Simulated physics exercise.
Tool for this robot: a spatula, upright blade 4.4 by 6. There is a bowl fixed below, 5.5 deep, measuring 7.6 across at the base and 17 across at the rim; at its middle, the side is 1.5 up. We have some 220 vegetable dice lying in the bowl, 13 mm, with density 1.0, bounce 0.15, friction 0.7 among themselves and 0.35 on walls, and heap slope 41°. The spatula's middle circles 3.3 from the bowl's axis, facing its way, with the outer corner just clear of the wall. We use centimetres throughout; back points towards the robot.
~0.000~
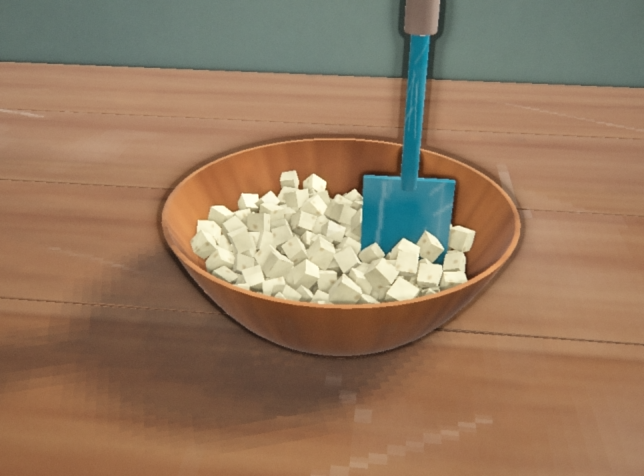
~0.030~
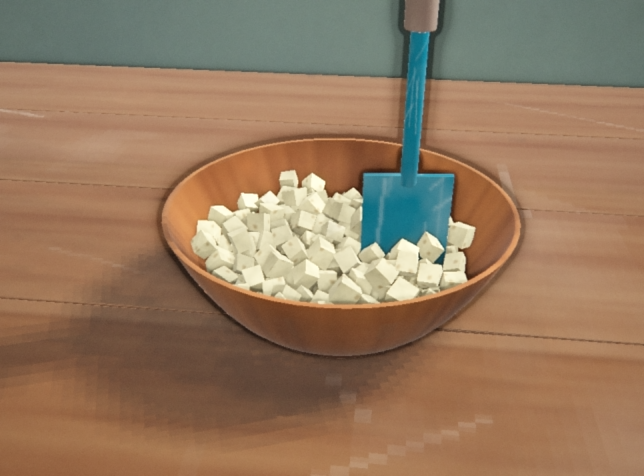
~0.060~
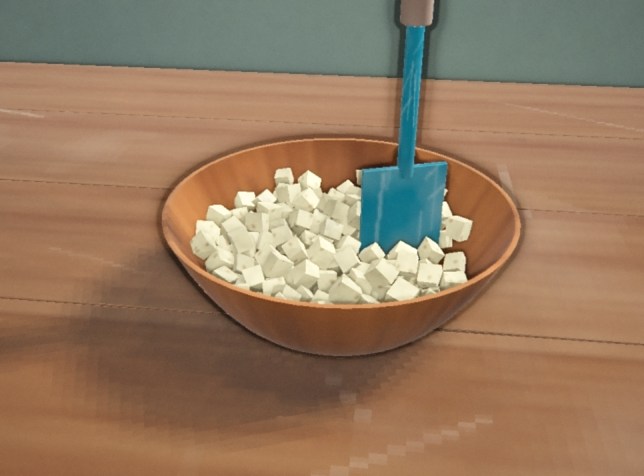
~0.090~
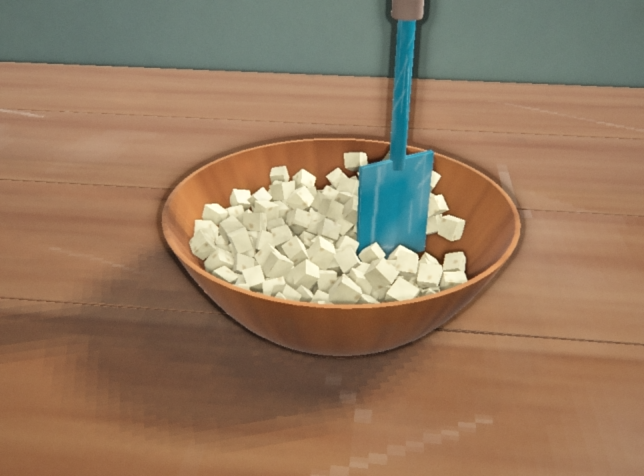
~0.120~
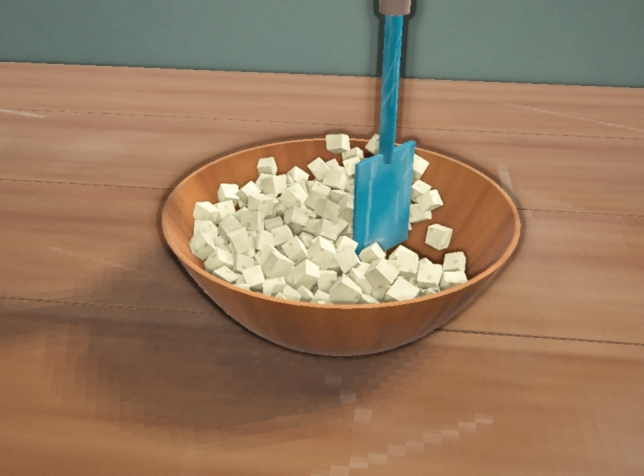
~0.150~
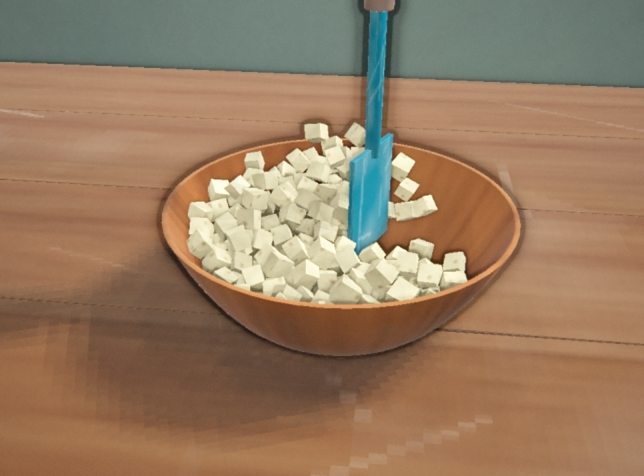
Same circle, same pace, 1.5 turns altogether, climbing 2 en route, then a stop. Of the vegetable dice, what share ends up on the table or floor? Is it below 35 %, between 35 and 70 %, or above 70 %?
Below 35 %.
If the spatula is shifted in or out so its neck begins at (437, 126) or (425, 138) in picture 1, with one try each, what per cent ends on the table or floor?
35 and 25 %.
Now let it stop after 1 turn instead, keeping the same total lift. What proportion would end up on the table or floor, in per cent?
It would be around 20 per cent.
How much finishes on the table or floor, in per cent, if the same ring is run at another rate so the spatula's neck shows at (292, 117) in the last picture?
Around 50 in a hundred.
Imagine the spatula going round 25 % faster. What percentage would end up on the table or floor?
It would come to around 30 percent.
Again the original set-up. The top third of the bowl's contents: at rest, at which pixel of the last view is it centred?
The centre is near pixel (265, 247).
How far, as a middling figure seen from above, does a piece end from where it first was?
Somewhere around 9 centimetres.
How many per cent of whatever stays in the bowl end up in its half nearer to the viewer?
55 %.
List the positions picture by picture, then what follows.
Spatula neck at (411, 150), 0° round; upper third of the load around (332, 235), from x 205 to 460, top at y 180; 220 in the bowl, in the first picture.
Spatula neck at (411, 146), 6° round; upper third of the load around (334, 233), from x 205 to 460, top at y 180, in the second picture.
Spatula neck at (407, 138), 20° round; upper third of the load around (330, 223), from x 205 to 460, top at y 175, in the third picture.
Spatula neck at (399, 131), 35° round; upper third of the load around (328, 215), from x 205 to 455, top at y 160, in the fourth picture.
Spatula neck at (388, 125), 50° round; upper third of the load around (320, 202), from x 200 to 455, top at y 145, in the fifth picture.
Spatula neck at (374, 120), 66° round; upper third of the load around (307, 199), from x 200 to 455, top at y 130; 220 in the bowl, in the sixth picture.
After 0.52 s, 251° round, highest piece 8 above the table; 186 in the bowl, 27 on the table or floor, 7 in flight or on the tool.
After 0.89 s, 77° round, highest piece 8 above the table; 167 in the bowl, 50 on the table or floor, 3 in flight or on the tool.
After 1.27 s, 180° round, highest piece 6 above the table; 163 in the bowl, 57 on the table or floor.
After 1.97 s, 180° round, highest piece 6 above the table; 163 in the bowl, 57 on the table or floor.
At rest, 163 in the bowl, 57 on the table or floor. That is 26 % on the table or floor.
